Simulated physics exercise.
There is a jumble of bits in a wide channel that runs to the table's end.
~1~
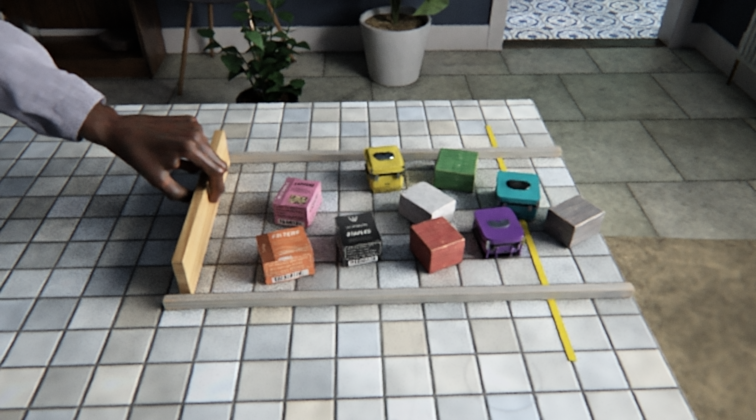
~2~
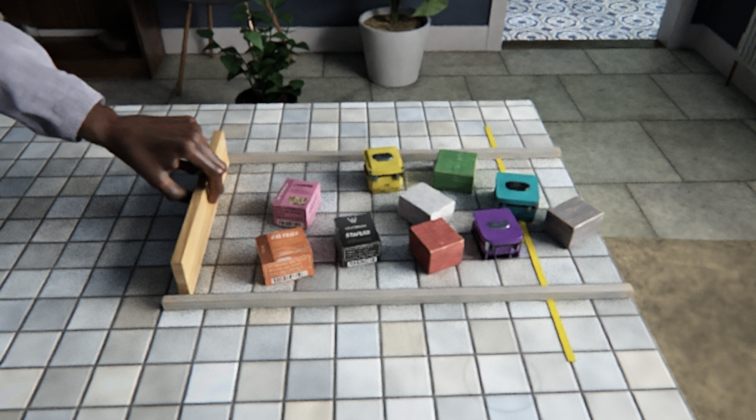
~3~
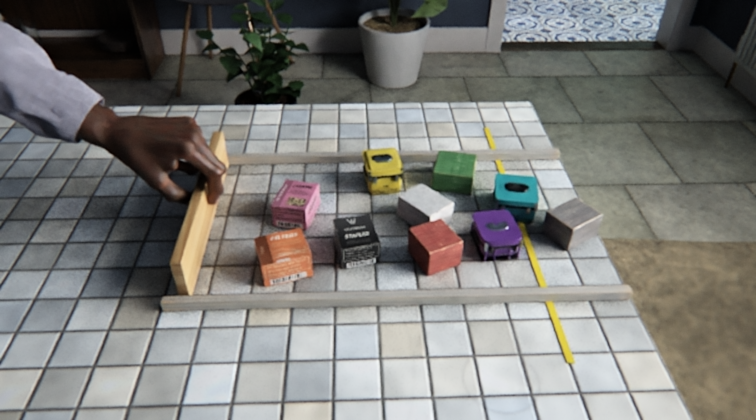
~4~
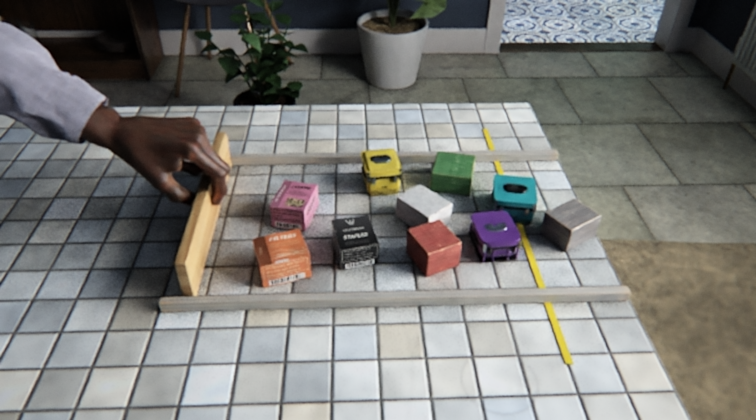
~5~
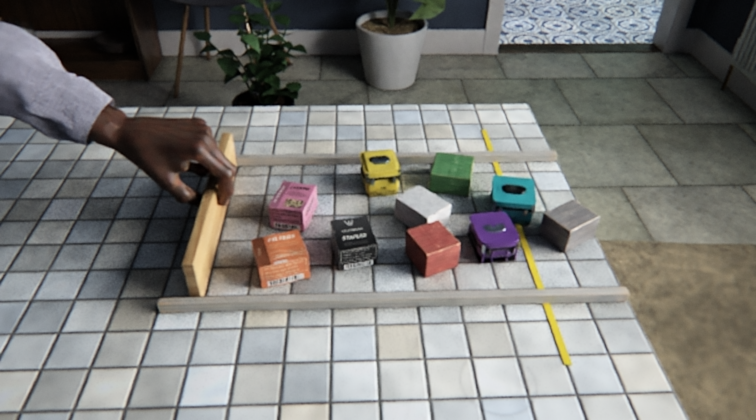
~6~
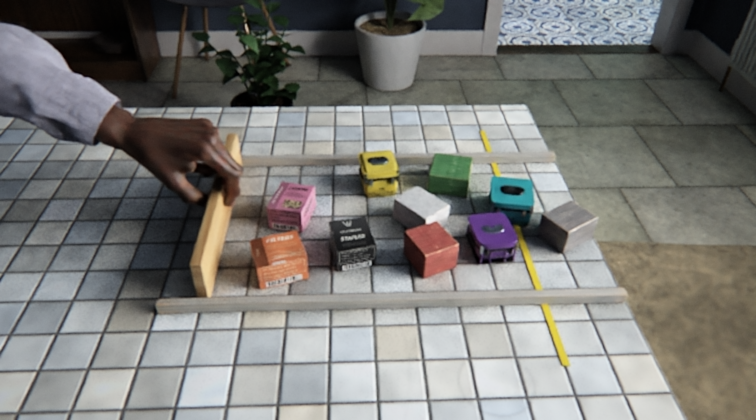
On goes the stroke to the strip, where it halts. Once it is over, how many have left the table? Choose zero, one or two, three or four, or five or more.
Three or four of them have left the table.
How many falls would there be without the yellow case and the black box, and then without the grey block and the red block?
Result: 3 in the first case, with 1 in the second.
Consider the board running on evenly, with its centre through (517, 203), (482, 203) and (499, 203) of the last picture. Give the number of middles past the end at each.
The counts are 3, 1 and 3, in that order.
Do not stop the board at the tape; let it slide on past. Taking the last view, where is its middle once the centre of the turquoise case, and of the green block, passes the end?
Near (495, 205) in the first case, near (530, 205) in the other.
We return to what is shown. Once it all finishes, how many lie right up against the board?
The answer is 4.
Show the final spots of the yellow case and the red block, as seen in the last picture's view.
First object: (519, 172); second object: (593, 240).
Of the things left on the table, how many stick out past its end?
The count is 2.
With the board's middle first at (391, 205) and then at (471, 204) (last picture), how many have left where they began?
At the first spot the count is 7, and at the second it is 10.
Early on, none off yet; grey block at rest near (567, 227); turquoise case at rest near (510, 201); purple case at rest near (491, 238).
A while later, none off yet; grey block at rest near (567, 227); turquoise case at rest near (510, 201); purple case travelled a little near (507, 238).
Further along, none off yet; grey block leaning well over near (618, 247); turquoise case travelled about its own width near (557, 199); purple case travelled well along near (582, 232).
Finally, the number that fall off is three or four; lost, purple case, turquoise case and grey block.
